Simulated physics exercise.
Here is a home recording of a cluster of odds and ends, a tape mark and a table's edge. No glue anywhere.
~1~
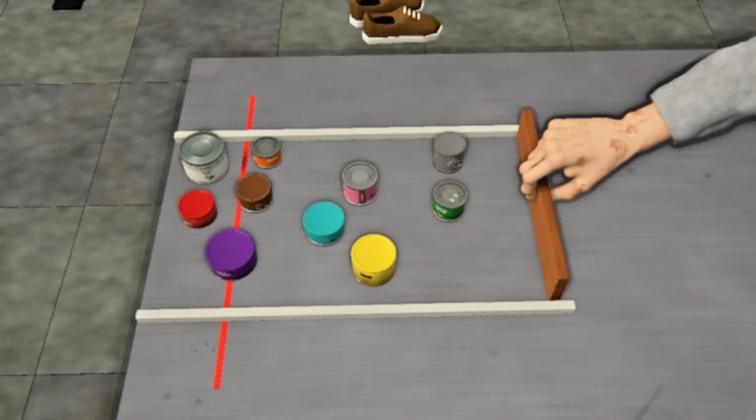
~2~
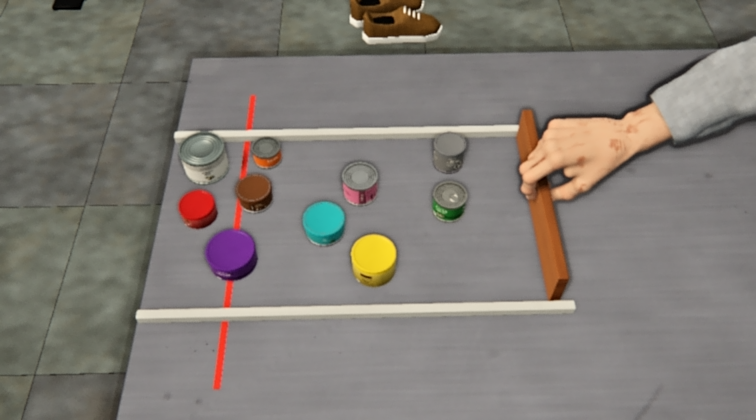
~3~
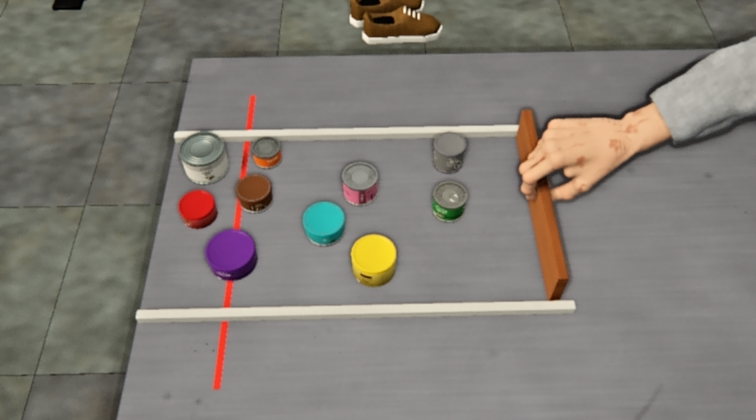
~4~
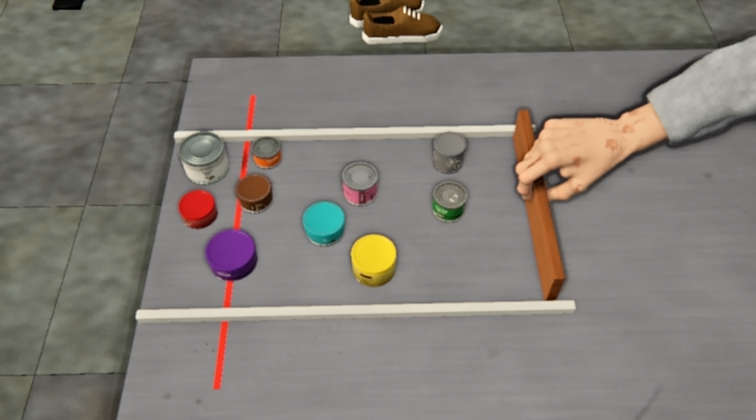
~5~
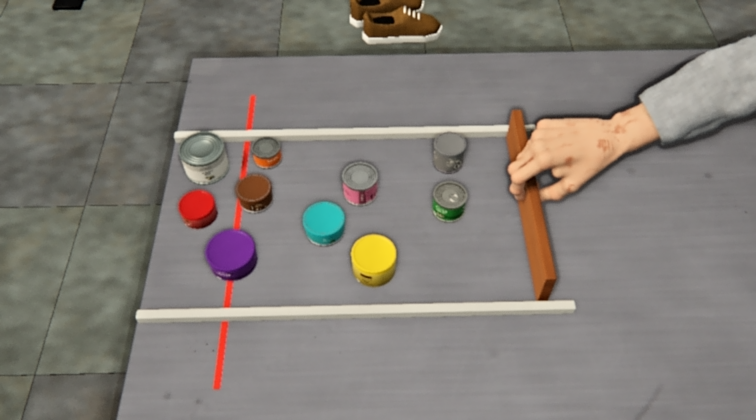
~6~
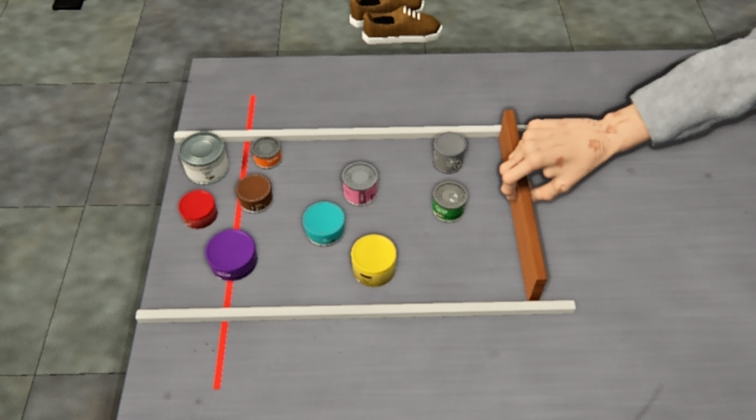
A hand holding a wooden board stayed nearly still at first, then slid it slightly left between two white rails, while the colourful tins and tubs near the red tape line sat without moving.
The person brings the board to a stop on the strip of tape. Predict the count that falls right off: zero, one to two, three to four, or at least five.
All remain.
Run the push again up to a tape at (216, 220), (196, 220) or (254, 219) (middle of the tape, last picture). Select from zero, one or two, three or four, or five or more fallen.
First one or two, then 5 or more, and last none.
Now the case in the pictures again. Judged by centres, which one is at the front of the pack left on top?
The foremost one is the red tub.
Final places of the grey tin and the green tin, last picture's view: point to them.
The grey tin comes to rest close to (227, 157), while the green tin rests close to (220, 210).
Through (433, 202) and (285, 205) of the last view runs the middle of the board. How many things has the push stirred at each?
The counts are 2 and 8.
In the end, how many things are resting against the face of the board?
The count is 5.
Soon after, none off yet; white tin at rest near (205, 158); red tub at rest near (198, 210); purple tub at rest near (232, 255).
In the end, the number that fall off is zero.
